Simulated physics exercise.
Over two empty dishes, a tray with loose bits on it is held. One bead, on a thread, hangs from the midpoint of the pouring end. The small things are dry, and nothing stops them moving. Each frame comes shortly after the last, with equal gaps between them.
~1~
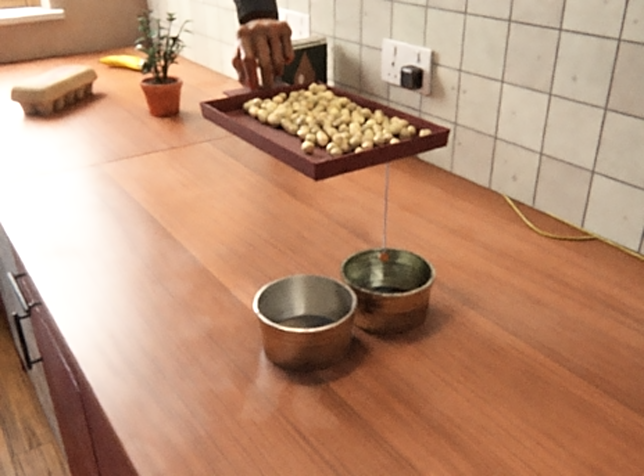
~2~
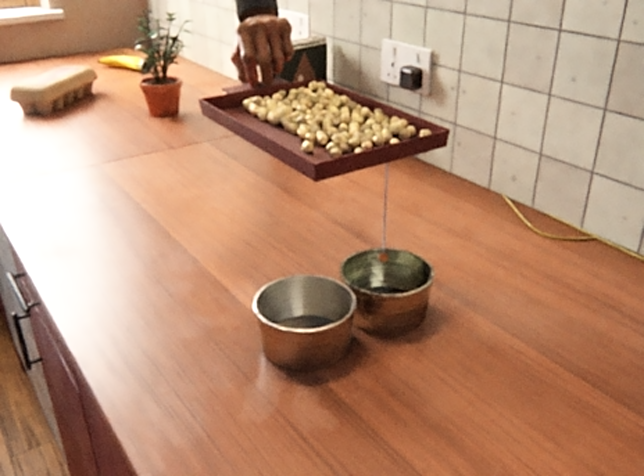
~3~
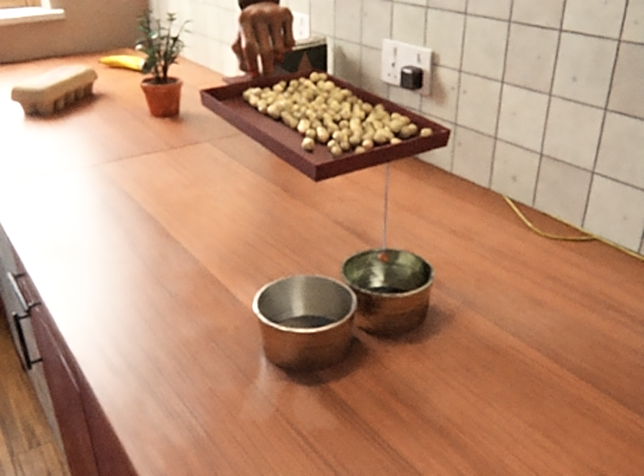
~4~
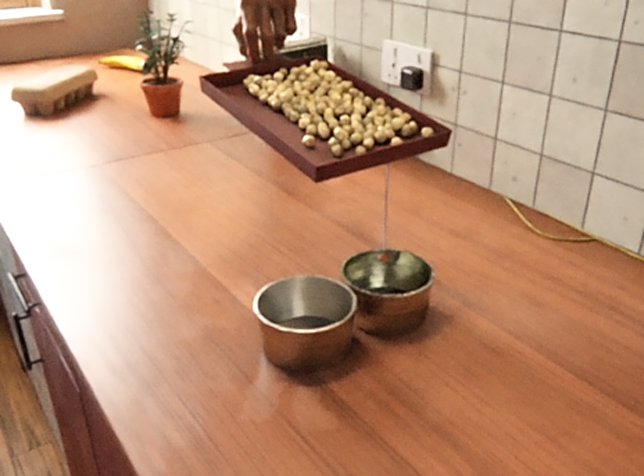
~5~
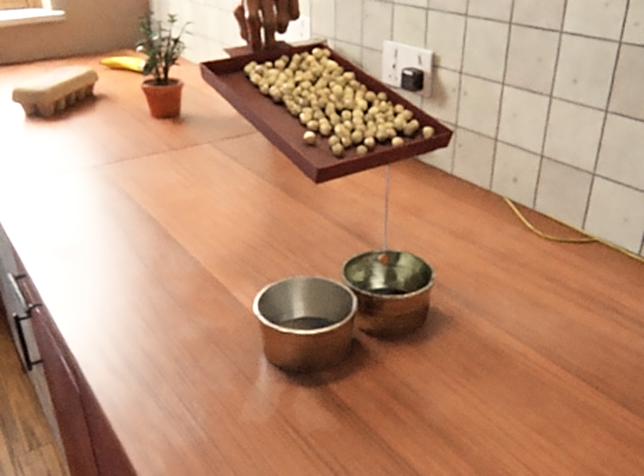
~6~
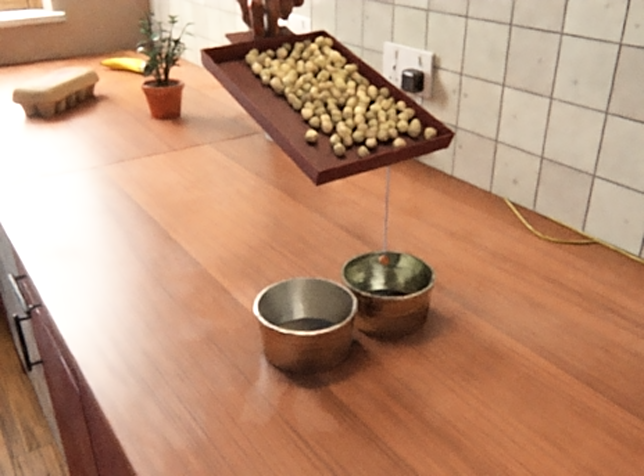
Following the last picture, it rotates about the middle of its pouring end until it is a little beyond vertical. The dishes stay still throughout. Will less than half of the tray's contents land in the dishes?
Yes, less than half gets in.
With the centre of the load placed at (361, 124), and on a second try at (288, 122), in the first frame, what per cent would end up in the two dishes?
Try 1: 10 %; try 2: 10 %.
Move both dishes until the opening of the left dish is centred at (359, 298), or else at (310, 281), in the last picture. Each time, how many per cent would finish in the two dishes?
40 and 0 %.
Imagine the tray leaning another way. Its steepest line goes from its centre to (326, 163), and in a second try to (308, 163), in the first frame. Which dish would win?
So, the dish at the left the first time round, the dish at the left the second.
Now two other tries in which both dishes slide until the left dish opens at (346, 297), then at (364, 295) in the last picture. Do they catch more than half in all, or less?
Earlier try a minority share, later try a minority share.
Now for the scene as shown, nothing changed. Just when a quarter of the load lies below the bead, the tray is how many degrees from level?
Angle reached: About 115°.
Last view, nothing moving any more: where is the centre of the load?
Around (418, 359).
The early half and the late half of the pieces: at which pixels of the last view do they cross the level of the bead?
Earlier half at (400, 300), later half at (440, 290).
Shortly afterwards, tray tipped steeply; all but a few on the tray; only a few in the air.
Next, tray tipped past a quarter turn; all but a few on the tray; only a few in the right dish; only a few outside both.
Some moments later, tray tipped past a quarter turn; a little in the left dish; a little in the right dish; the bulk outside both.
In the end, tray tipped past a quarter turn; a little in the left dish; a little in the right dish; the bulk outside both.
